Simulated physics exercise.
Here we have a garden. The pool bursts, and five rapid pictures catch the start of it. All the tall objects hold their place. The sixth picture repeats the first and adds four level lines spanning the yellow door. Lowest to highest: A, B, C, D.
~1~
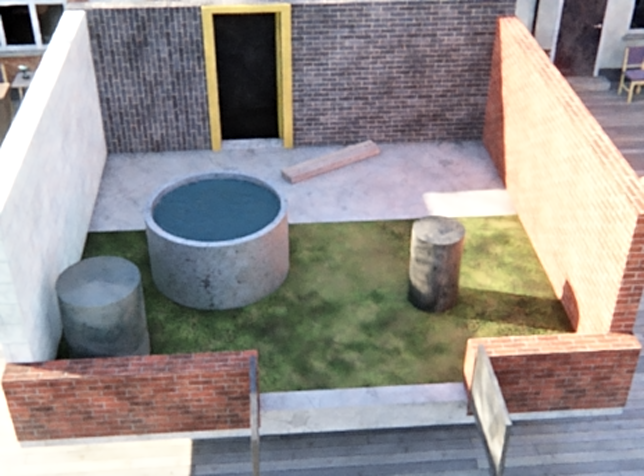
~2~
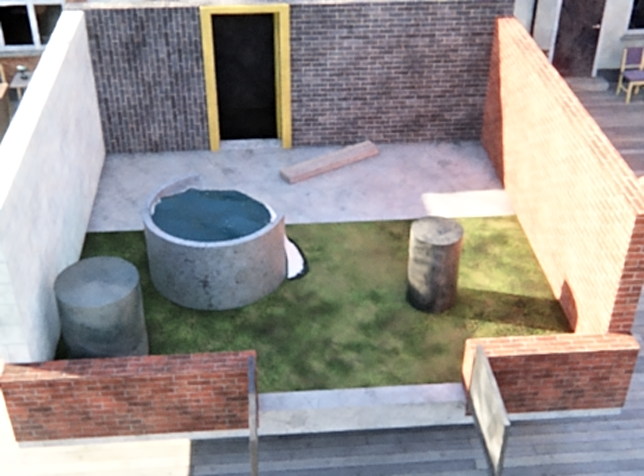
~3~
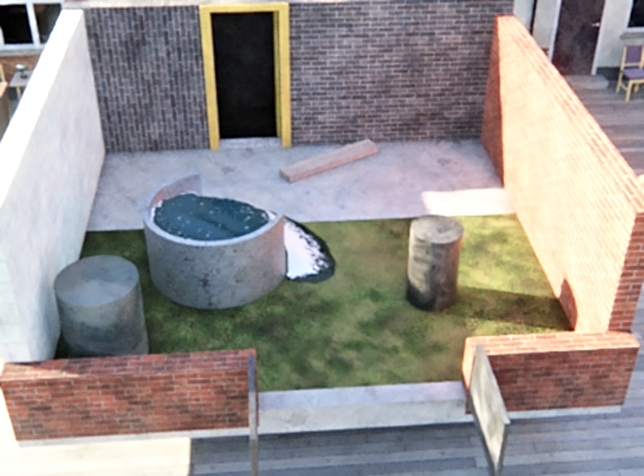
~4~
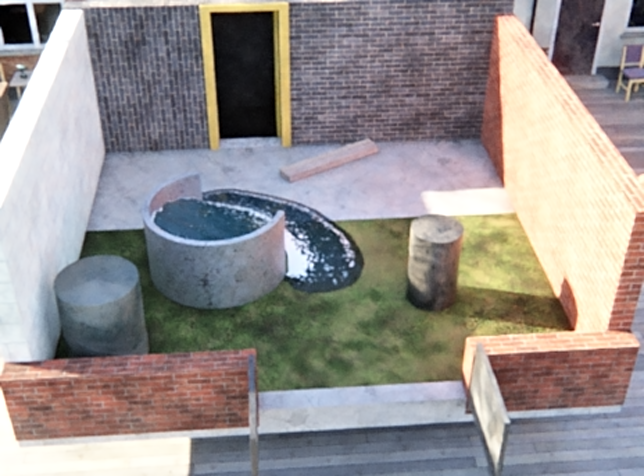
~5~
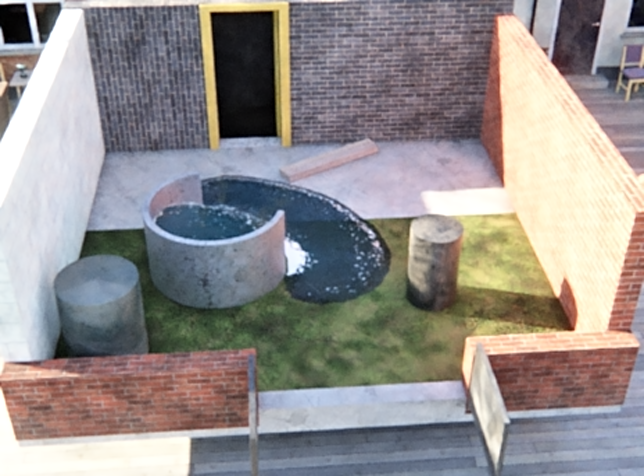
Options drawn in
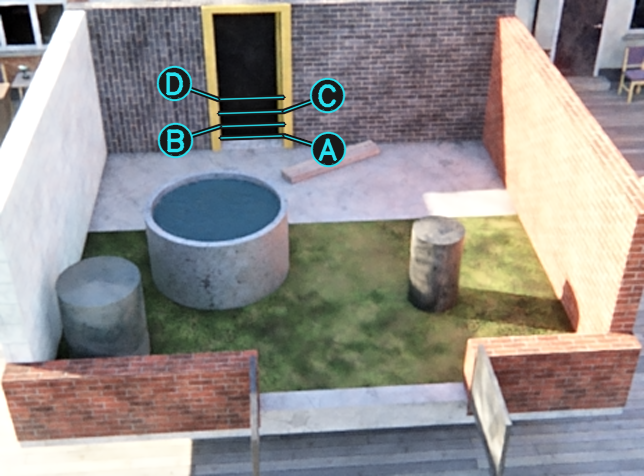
A walled garden with a patch of grass and pale paving is seen from above, the view holding still. A round grey pool full of dark water stands at left beside a shorter grey cylinder, with another cylinder at right, a yellow-framed doorway behind and an open gate in the low brick front wall. Water pours from the pool's far right side, foaming white, and spreads rightward in a dark, widening sheet over paving and grass as the pool's level drops.
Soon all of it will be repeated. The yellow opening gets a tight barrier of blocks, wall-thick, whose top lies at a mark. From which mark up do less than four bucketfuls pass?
A will do.
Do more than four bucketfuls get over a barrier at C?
No.
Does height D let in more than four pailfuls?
No, that is safe.
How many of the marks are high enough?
All of the four.
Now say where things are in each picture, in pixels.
The first picture shows water in the pool at rest, its middle at (217, 211); foot of the yellow doorway at (253, 149); open gate at (364, 341).
The second picture shows front seen at (285, 239), 2 % of the ground wet.
The third picture shows front seen at (327, 264), 5 % of the ground wet.
The fourth picture shows front seen at (350, 276), 10 % of the ground wet.
The fifth picture shows front seen at (372, 281), 16 % of the ground wet.
On the marked copy, A at (252, 136); B at (252, 125); C at (251, 112); D at (250, 98); from the bottom up A, B, C, D.
For height A, a bucket or two gets in.
For height B, nothing gets over.
For height C, nothing gets over.
For height D, nothing gets over.
